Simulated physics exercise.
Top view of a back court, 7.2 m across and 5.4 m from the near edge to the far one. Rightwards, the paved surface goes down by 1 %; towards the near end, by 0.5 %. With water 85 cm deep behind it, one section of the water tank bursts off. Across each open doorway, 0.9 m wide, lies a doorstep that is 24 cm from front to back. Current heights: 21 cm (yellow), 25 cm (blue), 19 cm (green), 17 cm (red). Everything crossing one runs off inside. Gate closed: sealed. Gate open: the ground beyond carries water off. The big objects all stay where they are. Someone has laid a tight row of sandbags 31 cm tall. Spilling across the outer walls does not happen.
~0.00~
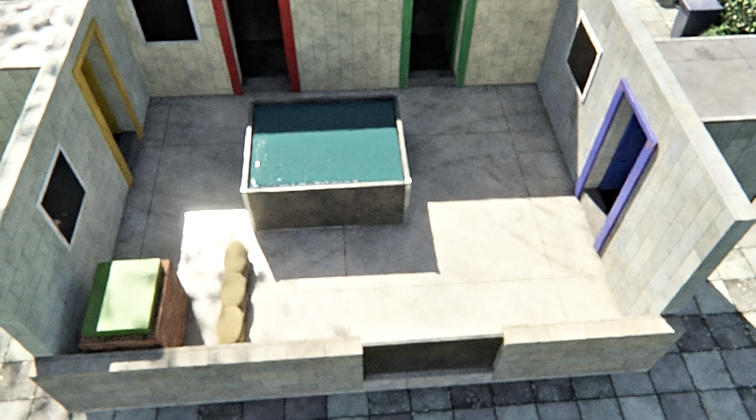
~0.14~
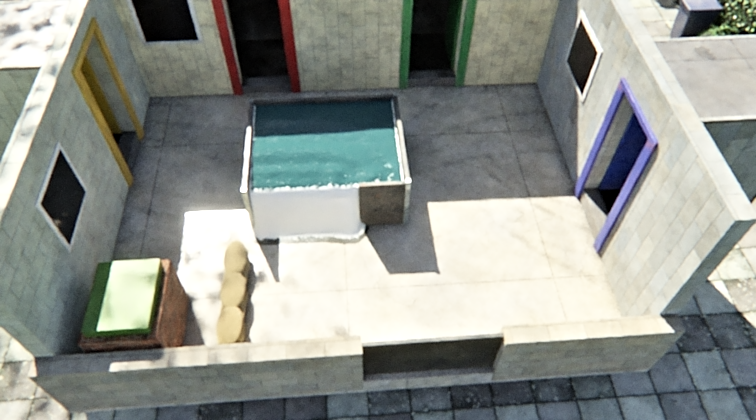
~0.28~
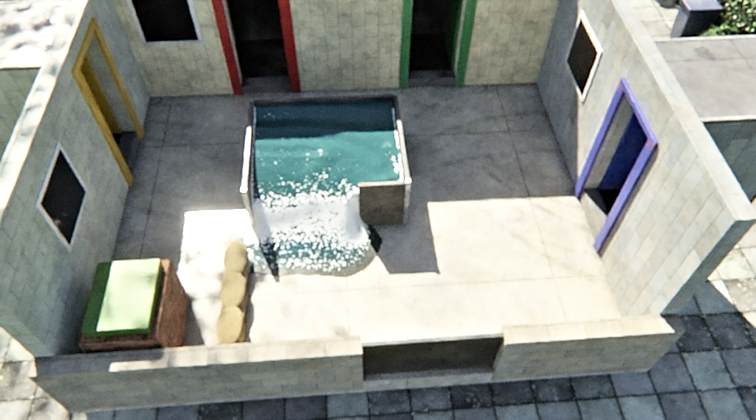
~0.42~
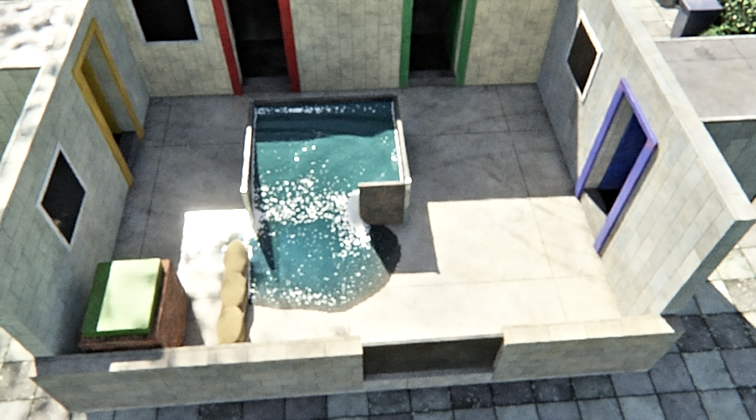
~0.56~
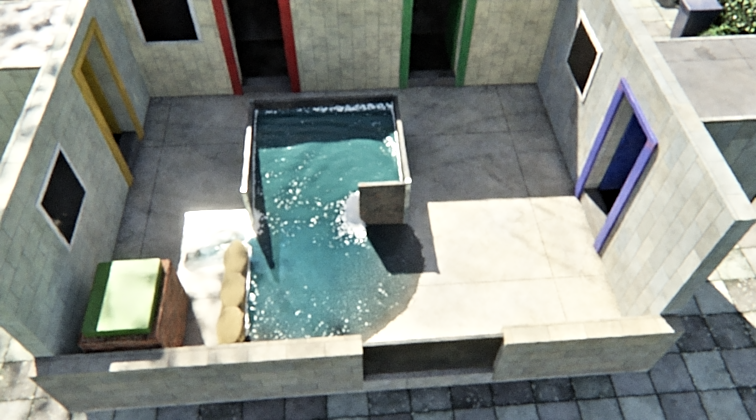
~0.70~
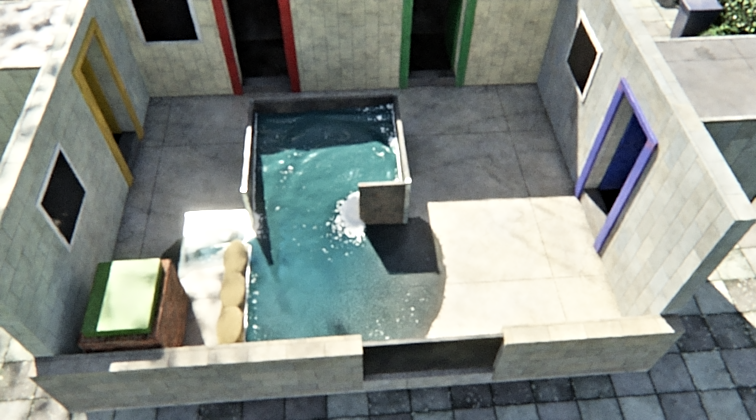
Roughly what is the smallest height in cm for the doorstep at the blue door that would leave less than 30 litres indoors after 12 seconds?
Close to 15 cm.
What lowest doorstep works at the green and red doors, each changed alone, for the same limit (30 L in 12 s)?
Close to 10.5 cm (green) and close to 11.0 cm (red).
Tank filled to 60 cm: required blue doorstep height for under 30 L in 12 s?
Roughly 10.5 cm high.
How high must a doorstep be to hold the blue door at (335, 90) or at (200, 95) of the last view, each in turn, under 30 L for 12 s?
Around 13.0 and 11.0 cm respectively.
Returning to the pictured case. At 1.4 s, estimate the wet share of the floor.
I'd say near 30 percent is wet.
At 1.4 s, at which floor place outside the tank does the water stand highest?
(270, 369).
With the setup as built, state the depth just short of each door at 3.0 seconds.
Depths in cm - yellow: 9, blue: 23, green: 0, red: 0.
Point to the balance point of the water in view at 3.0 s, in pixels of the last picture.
The water is centred near (345, 258).
After 1.4 s water covers 30 % of the floor, deepest (65 cm) near (270, 369); it has not reached the blue door.
After 3.0 s water covers 60 % of the floor, deepest (38 cm) near (608, 347); 23 cm at the blue door, 0 litres in over its 25 cm doorstep.
After 12.0 s water covers 95 % of the floor, deepest (15 cm) near (131, 293); 13 cm at the blue door, 0 litres in over its 25 cm doorstep.
At the blue door as built, the water arrived by 2.6 s and peaked near 24 cm at 3.2 s.
Run again over the same 12 s with other heights there, 59 litres in over 12.5 cm, 8 litres over 19.5 cm. The limit of 30 litres is kept from about 15 cm up.
